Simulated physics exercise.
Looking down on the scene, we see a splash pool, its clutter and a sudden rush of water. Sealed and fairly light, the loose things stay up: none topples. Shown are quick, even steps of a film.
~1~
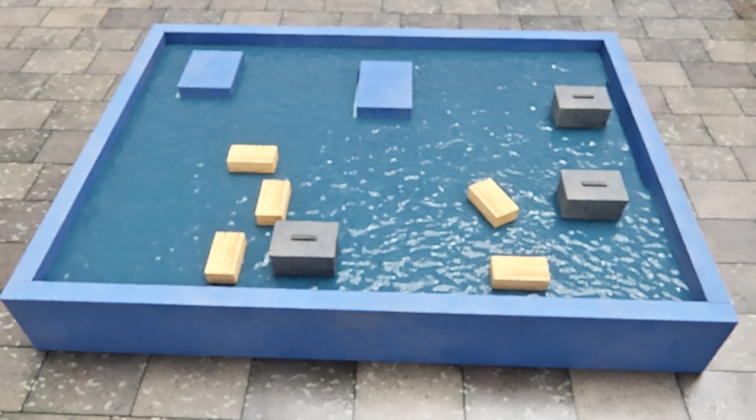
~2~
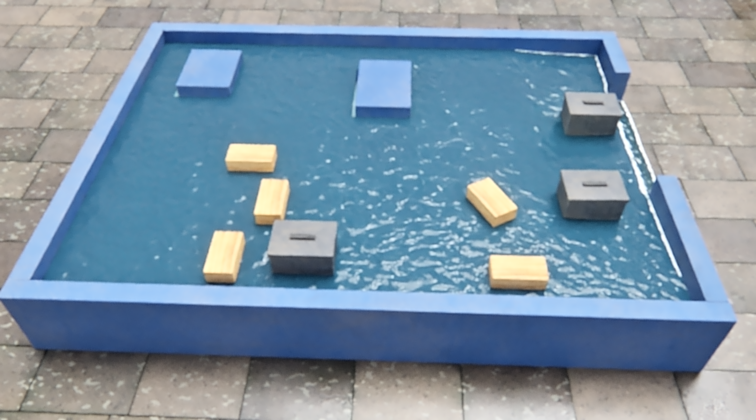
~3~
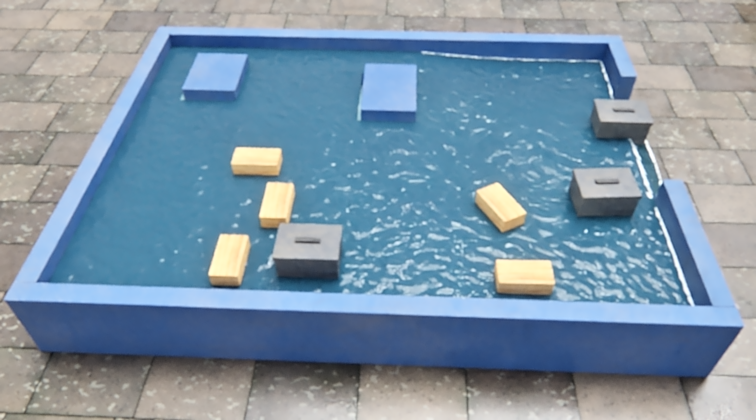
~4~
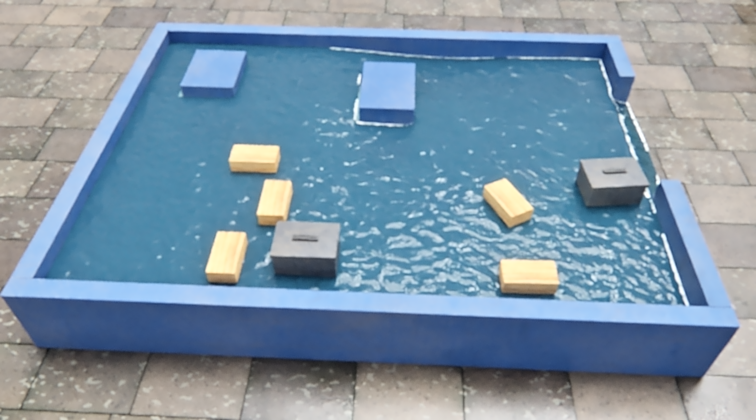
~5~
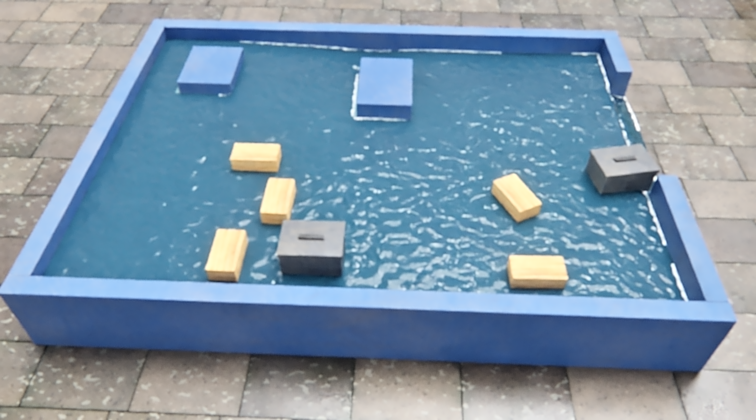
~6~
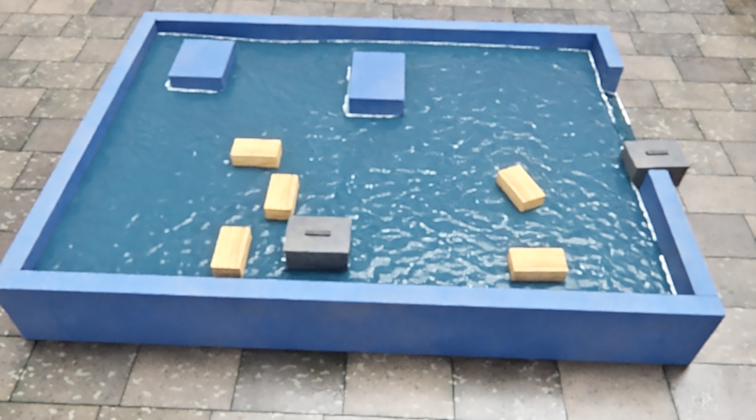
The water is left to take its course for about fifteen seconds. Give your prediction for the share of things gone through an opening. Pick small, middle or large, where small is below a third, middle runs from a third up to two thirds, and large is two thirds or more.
Middle.
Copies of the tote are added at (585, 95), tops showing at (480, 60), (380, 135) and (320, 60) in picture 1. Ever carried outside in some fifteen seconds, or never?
Lab note - results by position: Exited, exited, retained.
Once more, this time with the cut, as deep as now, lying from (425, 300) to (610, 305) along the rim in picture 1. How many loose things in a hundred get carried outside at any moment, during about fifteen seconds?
I'd put it near 80 per cent.
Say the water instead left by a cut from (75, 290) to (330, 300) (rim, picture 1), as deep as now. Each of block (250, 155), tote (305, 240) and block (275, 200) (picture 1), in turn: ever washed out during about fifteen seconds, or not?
Lost; lost; lost.
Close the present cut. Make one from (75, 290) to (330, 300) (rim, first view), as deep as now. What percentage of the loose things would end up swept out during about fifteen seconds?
Estimate: Near 60 %.
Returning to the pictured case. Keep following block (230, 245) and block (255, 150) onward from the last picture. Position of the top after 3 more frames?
Estimated positions: (269, 252) and (289, 154), approximately.
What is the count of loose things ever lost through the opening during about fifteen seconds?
I make it 4 of them.
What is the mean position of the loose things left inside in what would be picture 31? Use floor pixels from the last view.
The average lands at about (430, 245).
A moment on, 2 of 8 are out; 6 afloat.
Next, 3 of 8 are out; 5 afloat.
Later, 4 of 8 are out; 4 afloat.
In the end, 4 of 8 are out; 4 afloat.
